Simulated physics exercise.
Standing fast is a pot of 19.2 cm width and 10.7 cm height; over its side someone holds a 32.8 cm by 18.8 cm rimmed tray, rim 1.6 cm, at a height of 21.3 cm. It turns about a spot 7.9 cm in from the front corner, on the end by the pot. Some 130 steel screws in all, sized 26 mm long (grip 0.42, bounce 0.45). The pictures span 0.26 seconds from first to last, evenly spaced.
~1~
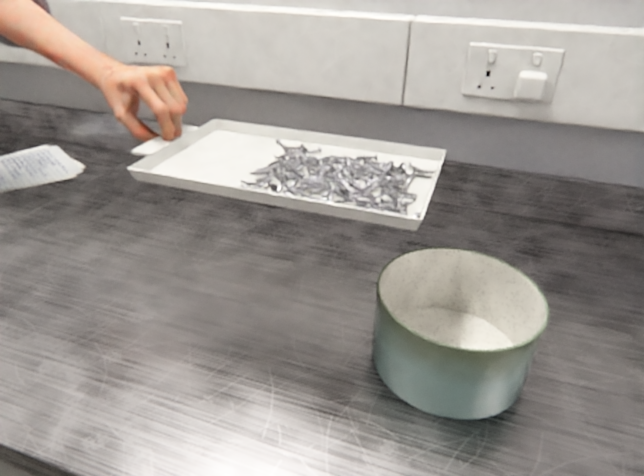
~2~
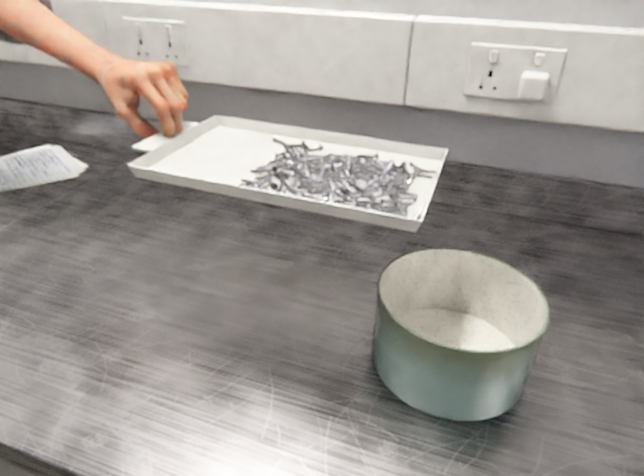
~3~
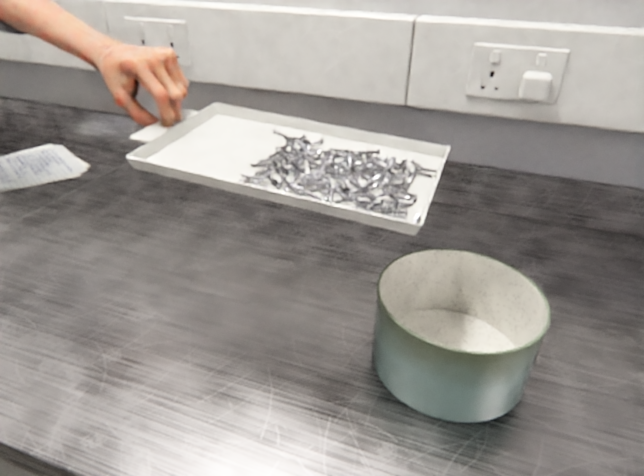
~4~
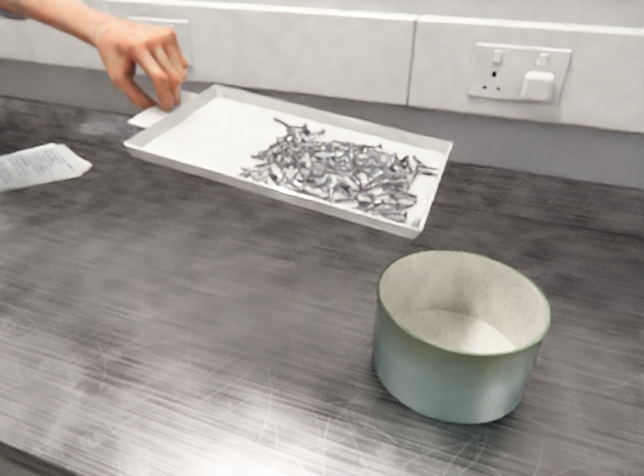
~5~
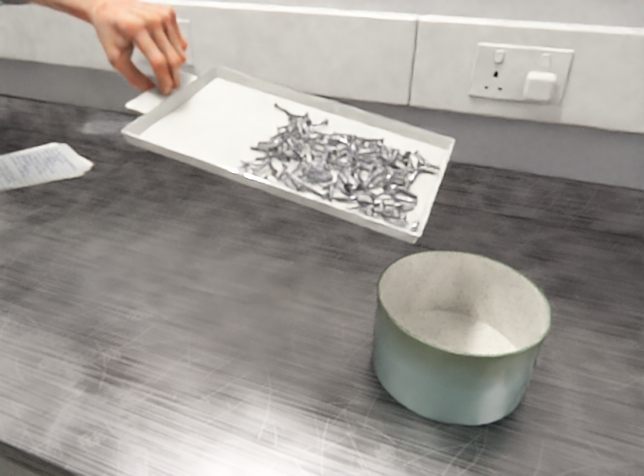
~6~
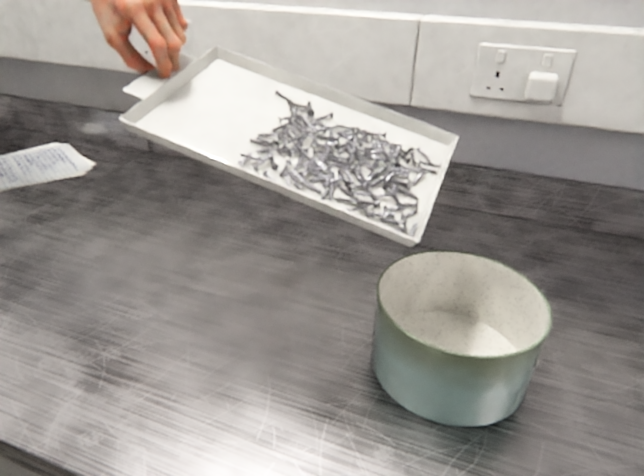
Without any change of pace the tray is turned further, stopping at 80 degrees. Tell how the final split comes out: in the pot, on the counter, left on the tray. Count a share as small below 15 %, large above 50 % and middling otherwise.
Pot: Large. Counter: Middling. Tray: Small.
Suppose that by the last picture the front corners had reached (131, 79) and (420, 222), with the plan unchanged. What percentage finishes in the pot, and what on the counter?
Final per cent - pot 90, counter 5.
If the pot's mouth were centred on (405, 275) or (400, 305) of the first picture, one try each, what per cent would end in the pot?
The shares would be near 85 and 100 per cent respectively.
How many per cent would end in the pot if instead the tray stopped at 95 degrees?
In that case some 65 per cent.
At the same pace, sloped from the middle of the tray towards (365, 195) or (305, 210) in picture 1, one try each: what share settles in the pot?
Near 95 and 40 percent, in that order.
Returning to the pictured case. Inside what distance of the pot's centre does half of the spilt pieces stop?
Distance: Roughly 14 cm.
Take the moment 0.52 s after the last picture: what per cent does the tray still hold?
Around 70 percent of it.
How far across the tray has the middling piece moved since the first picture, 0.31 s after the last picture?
Displacement on the tray: About 6 cm.
Then, 0.31 s after the last picture, tilt 49 degrees; the tray holds 100 %, the pot 0 %.
Then, 0.52 s after the last picture, tilt 69 degrees; the tray holds 70 %, the pot 5 %.
Then, 0.85 s after the last picture, tilt 80 degrees; the tray holds 5 %, the pot 55 %.
In the end, pot 65 %, counter 35 %, tray 0 %.
